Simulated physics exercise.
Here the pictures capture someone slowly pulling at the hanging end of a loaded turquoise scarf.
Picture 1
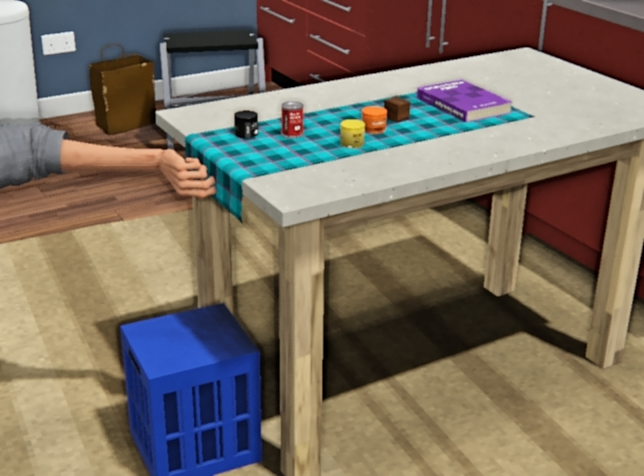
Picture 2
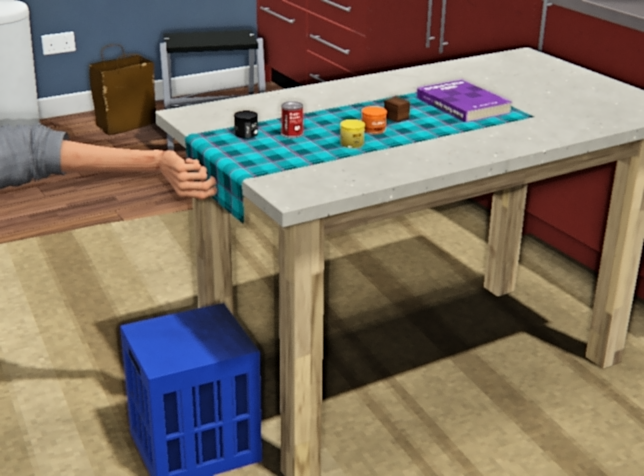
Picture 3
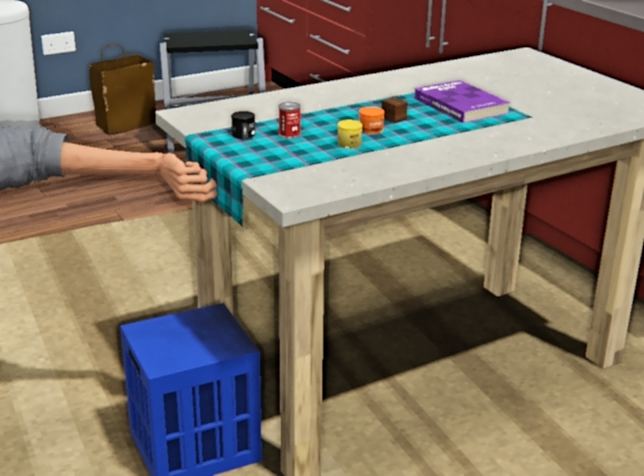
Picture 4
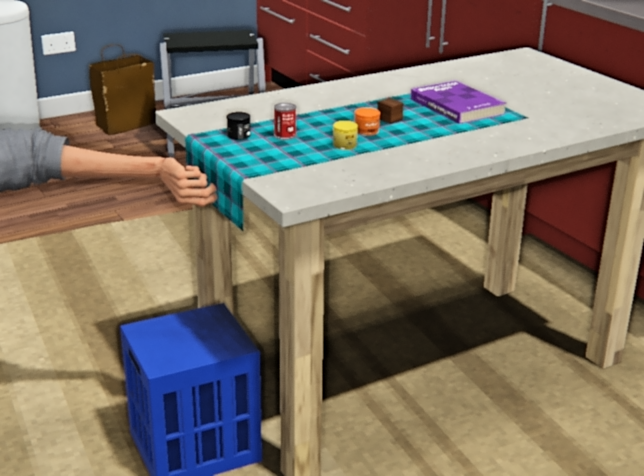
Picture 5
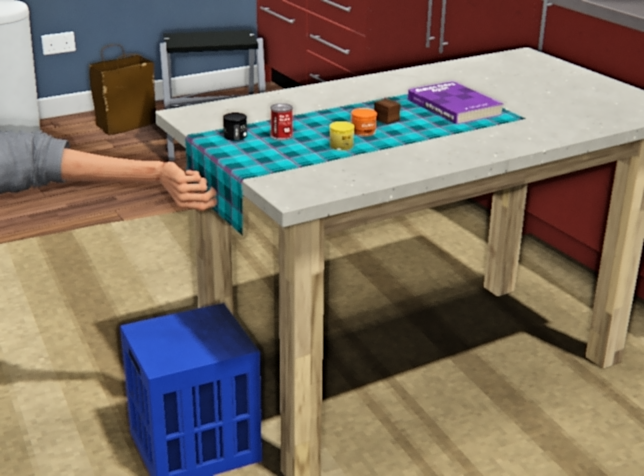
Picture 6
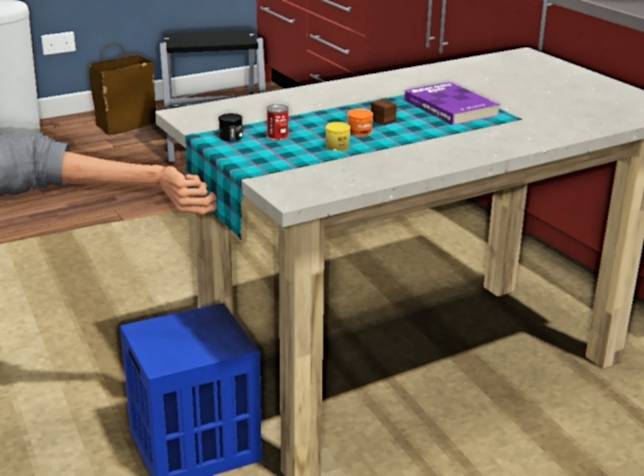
At a kitchen table, a hand slowly pulls a turquoise scarf, shifting its items slightly left.
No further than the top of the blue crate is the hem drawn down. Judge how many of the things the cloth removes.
The total lost is three.
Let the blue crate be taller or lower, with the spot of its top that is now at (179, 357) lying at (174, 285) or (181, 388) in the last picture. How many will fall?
Going over the edge would be 1 and 4.
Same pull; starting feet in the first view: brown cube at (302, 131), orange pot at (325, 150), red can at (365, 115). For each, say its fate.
Outcome: Brown cube falls away, orange pot falls away, red can stays.
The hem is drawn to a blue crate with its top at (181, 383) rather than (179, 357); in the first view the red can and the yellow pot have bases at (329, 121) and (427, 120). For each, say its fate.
The red can ends up off the top and the yellow pot ends up still on top.
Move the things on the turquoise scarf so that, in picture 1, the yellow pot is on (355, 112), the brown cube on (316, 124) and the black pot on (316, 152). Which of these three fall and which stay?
The yellow pot stays put; the brown cube ends up off; the black pot ends up off.
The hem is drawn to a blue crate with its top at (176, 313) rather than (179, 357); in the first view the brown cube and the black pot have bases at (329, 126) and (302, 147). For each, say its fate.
Brown cube: Safe; black pot: Lost.
A little later, hem near (214, 266); black pot gone.
Next, hem near (215, 307); black pot and red can gone.
When it is over, hem on the crate; black pot, red can and yellow pot gone. Over the edge go three.
